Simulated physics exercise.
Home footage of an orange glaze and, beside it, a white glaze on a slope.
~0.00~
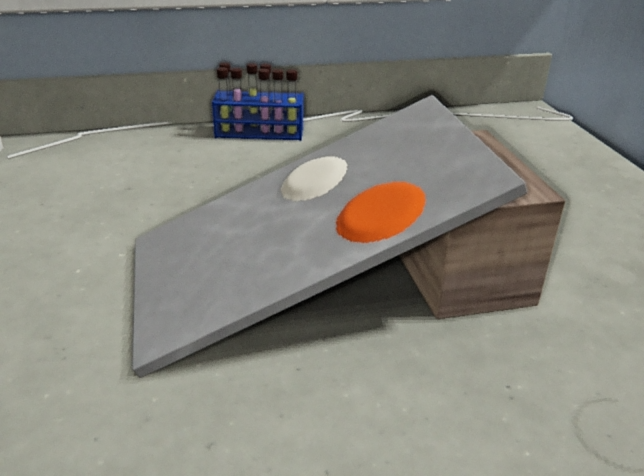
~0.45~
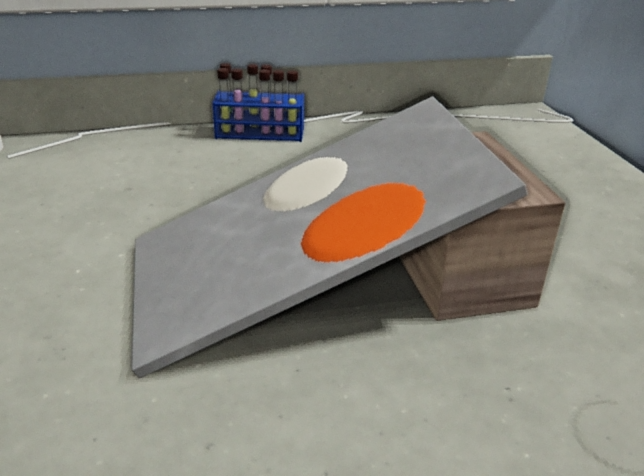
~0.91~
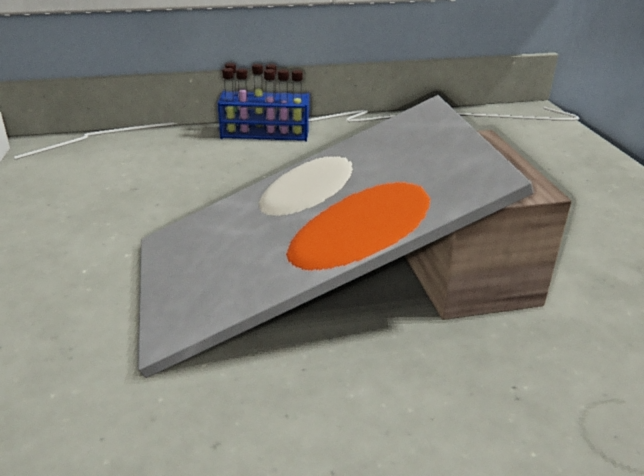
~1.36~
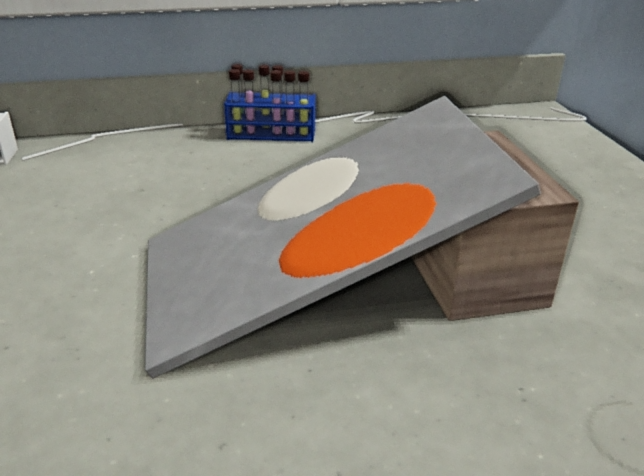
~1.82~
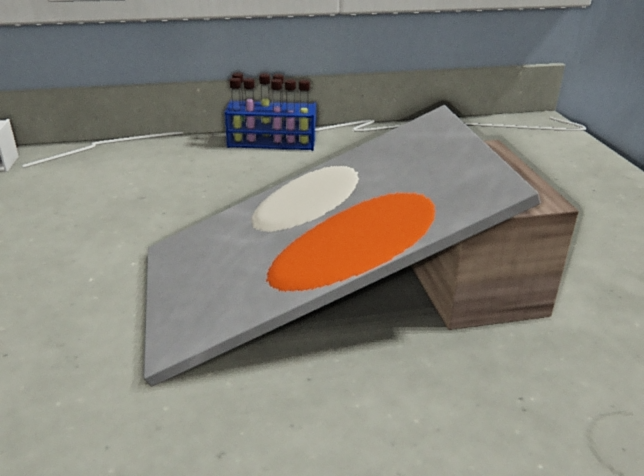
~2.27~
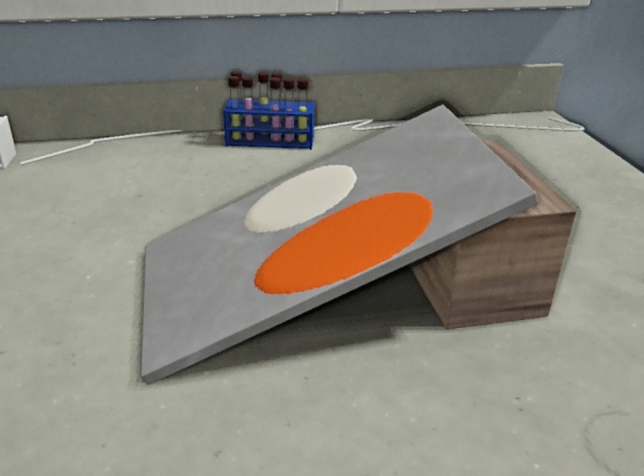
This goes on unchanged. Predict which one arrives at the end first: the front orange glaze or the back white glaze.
Front.
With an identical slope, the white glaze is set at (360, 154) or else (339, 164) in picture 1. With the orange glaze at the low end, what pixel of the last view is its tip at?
(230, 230) and (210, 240).
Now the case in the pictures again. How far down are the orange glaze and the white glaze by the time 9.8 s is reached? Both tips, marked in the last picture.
About (168, 322) and (200, 244).
After 6.3 s, the orange glaze is three quarters of the way down; the white glaze is three quarters of the way down.
After 9.8 s, the orange glaze is close to the edge; the white glaze is three quarters of the way down.
After 12.5 s, the orange glaze is at the low edge; the white glaze is close to the edge.
